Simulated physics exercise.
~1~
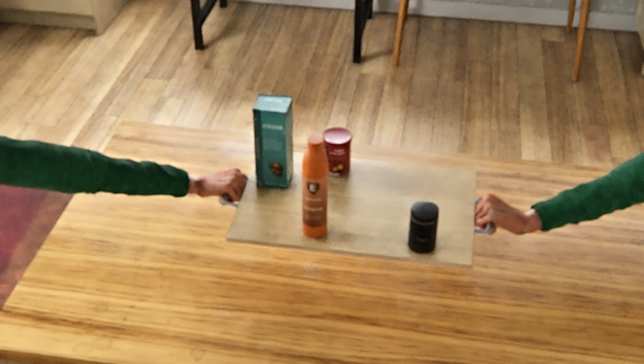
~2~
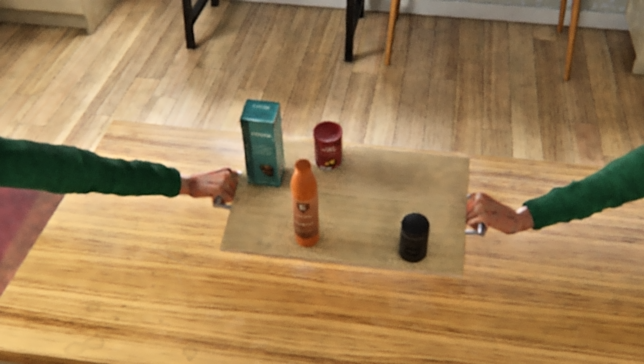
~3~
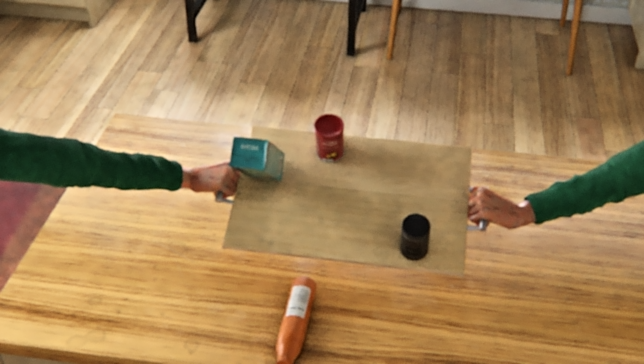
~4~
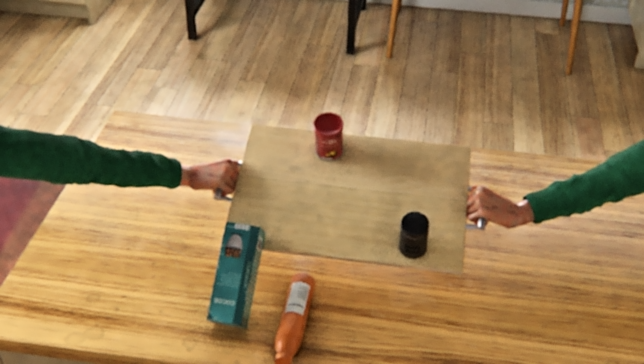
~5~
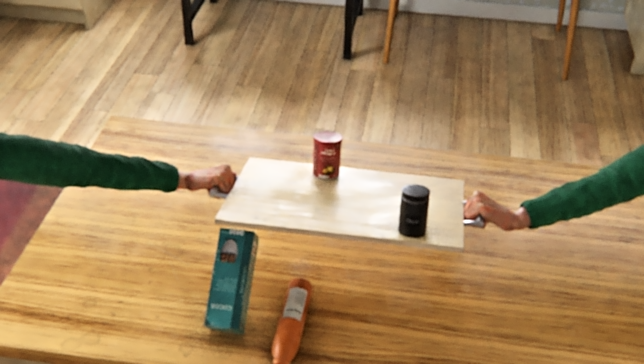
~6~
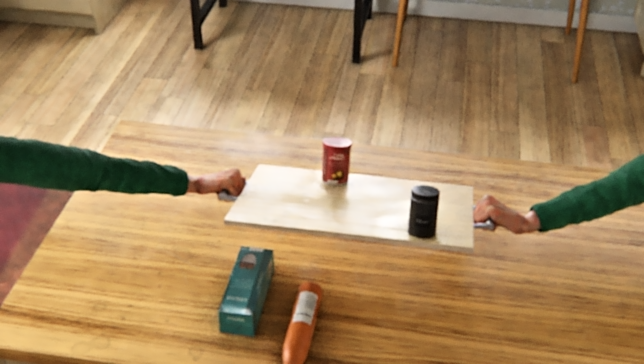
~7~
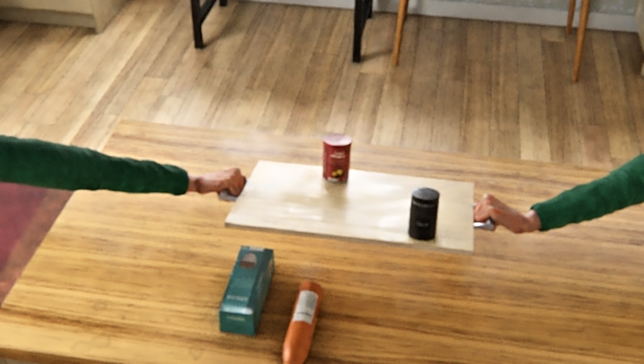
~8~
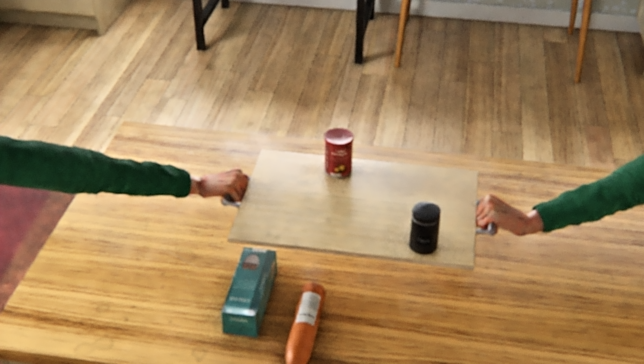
In the video, two hands tilt a rimless tray toward the near side, and an orange bottle, then a turquoise carton, topple off onto the wooden table. The tray tips the opposite way and levels, with the red tin and black jar still standing on it.
